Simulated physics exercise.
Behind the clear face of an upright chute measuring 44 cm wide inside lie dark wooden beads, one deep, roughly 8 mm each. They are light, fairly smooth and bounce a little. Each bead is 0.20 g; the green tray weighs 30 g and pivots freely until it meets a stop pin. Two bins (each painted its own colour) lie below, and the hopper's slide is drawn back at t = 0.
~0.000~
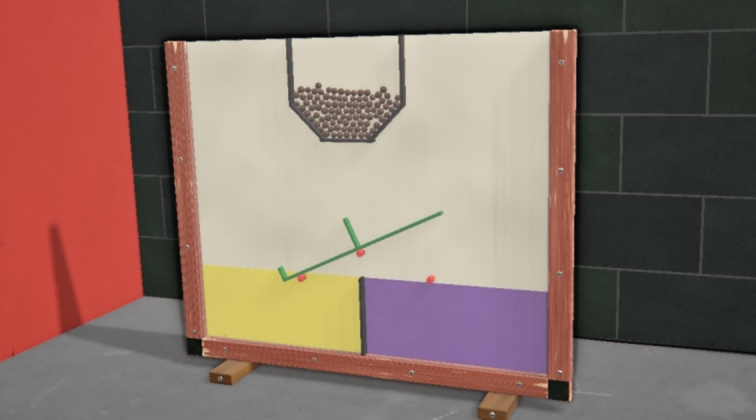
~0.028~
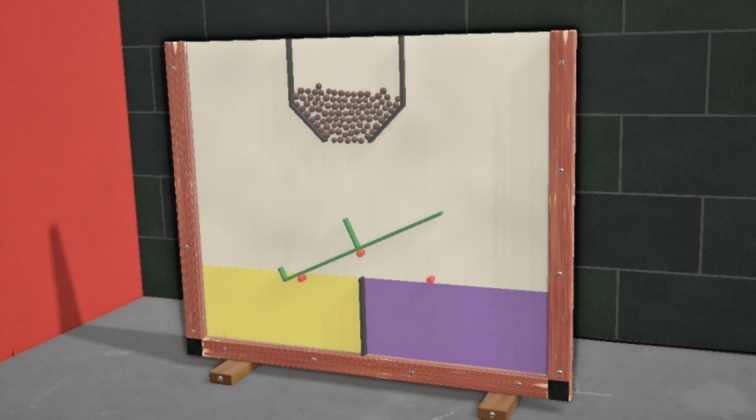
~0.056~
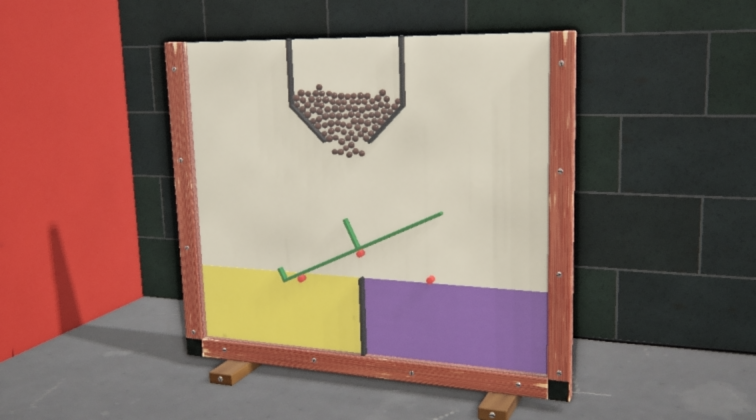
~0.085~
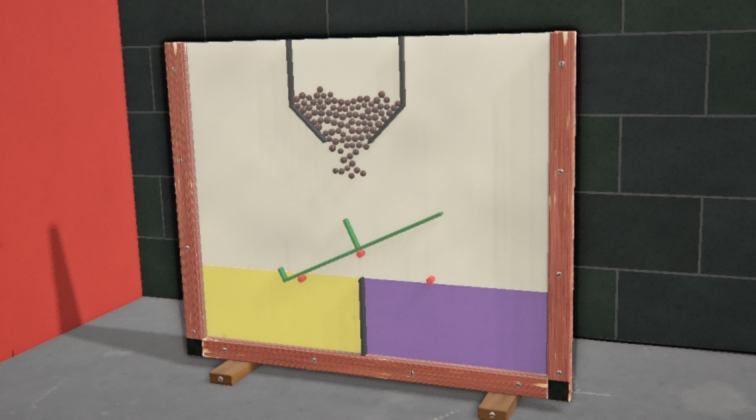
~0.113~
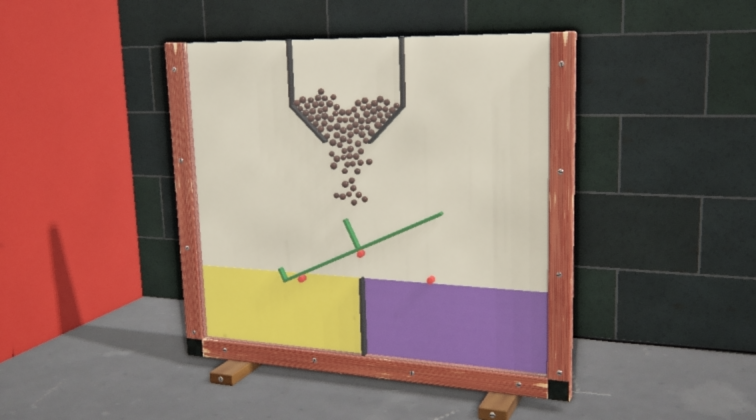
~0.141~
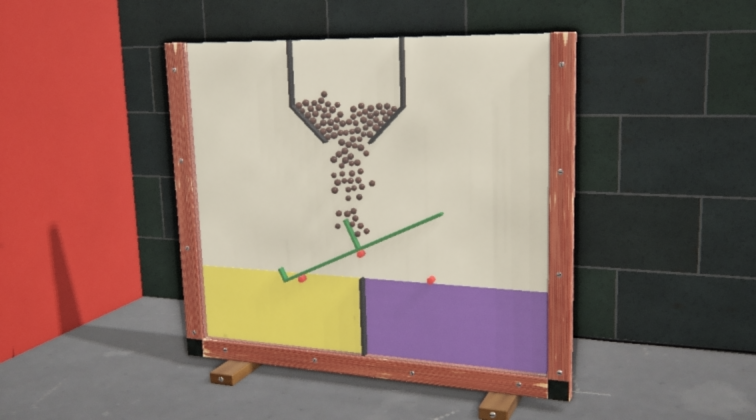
Small dark brown beads drop from the open bottom of a dark-edged hopper, first a few, then a widening, loose stream that reaches the upright piece of a green tilted tray. The tray, low on its left, stays still above a yellow bin at left and a purple one at right, with small red stops nearby. A still camera views the wood-framed panel slightly from one side, between red and black-block walls.
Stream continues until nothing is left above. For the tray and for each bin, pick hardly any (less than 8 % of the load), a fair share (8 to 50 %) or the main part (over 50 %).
Purple bin - hardly any, yellow bin - a fair share, tray - the main part.
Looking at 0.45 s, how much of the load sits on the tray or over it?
Roughly 95 percent.
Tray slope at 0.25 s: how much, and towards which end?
About 25°, left end down.
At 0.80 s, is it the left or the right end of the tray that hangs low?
At that moment the tray sits with its left end down.
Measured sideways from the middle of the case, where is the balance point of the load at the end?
Roughly 4 centimetres left of centre.
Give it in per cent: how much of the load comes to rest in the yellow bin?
My guess would be some 20 in a hundred.
After 0.25 s, 65 % have left the hopper; tray left end down 25°; on or over it 65 %, past it to the left 0 %, to the right 0 %.
After 0.45 s, 100 % have left the hopper; tray left end down 25°; on or over it 95 %, past it to the left 5 %, to the right 0 %.
After 0.80 s, 100 % have left the hopper; tray left end down 25°; on or over it 80 %, past it to the left 20 %, to the right 0 %.
At rest by 1.8 s, purple bin 0 %, yellow bin 20 %, tray 80 %; tray left end down 25°.
